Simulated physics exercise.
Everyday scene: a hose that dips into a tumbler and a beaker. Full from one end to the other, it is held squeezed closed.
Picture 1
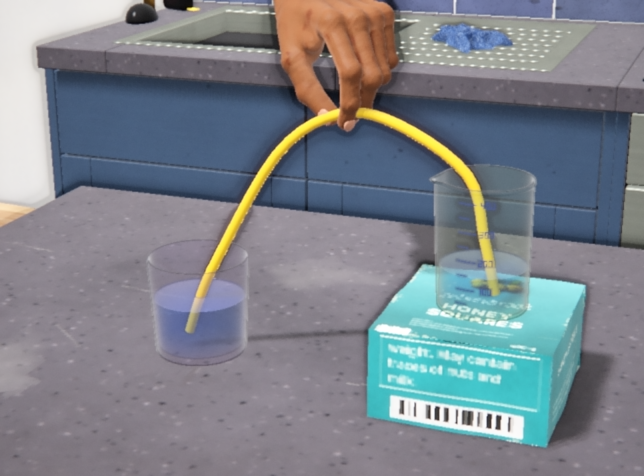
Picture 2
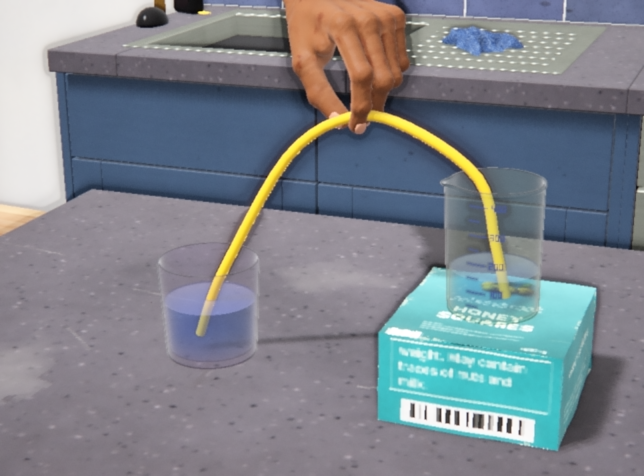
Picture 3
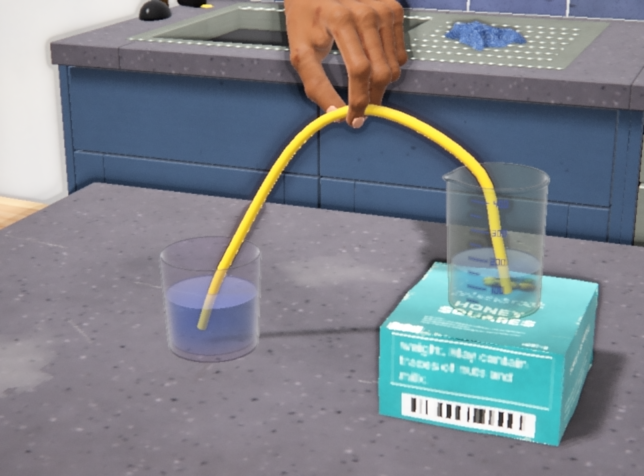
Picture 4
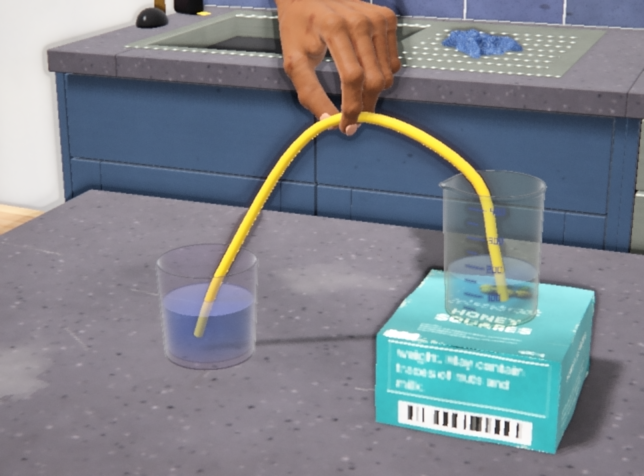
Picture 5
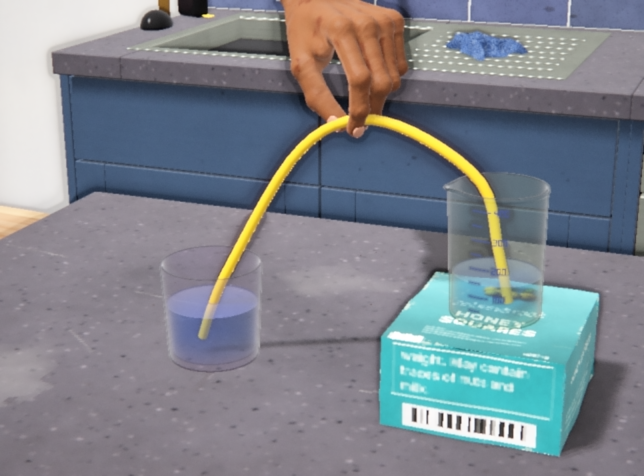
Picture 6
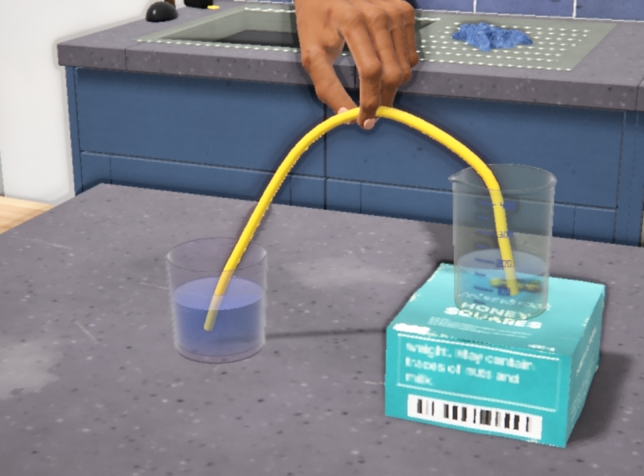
A hand pinches a yellow hose arched between two containers of blue liquid, barely moving.
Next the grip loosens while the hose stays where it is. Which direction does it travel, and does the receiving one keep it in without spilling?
Dyed water goes - leftward, receiving - no spill.
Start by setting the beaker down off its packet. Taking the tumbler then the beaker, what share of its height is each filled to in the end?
45 % and 40 %, in order.
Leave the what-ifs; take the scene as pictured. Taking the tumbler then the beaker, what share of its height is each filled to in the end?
Roughly 70 % and 15 %.
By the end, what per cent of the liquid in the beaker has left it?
Some 55 per cent.
A moment on, the tumbler is about two thirds full; the beaker is about a quarter full.
Further on, the tumbler is about two thirds full; the beaker is nearly empty.
When it is over, the tumbler is about two thirds full; the beaker is nearly empty.
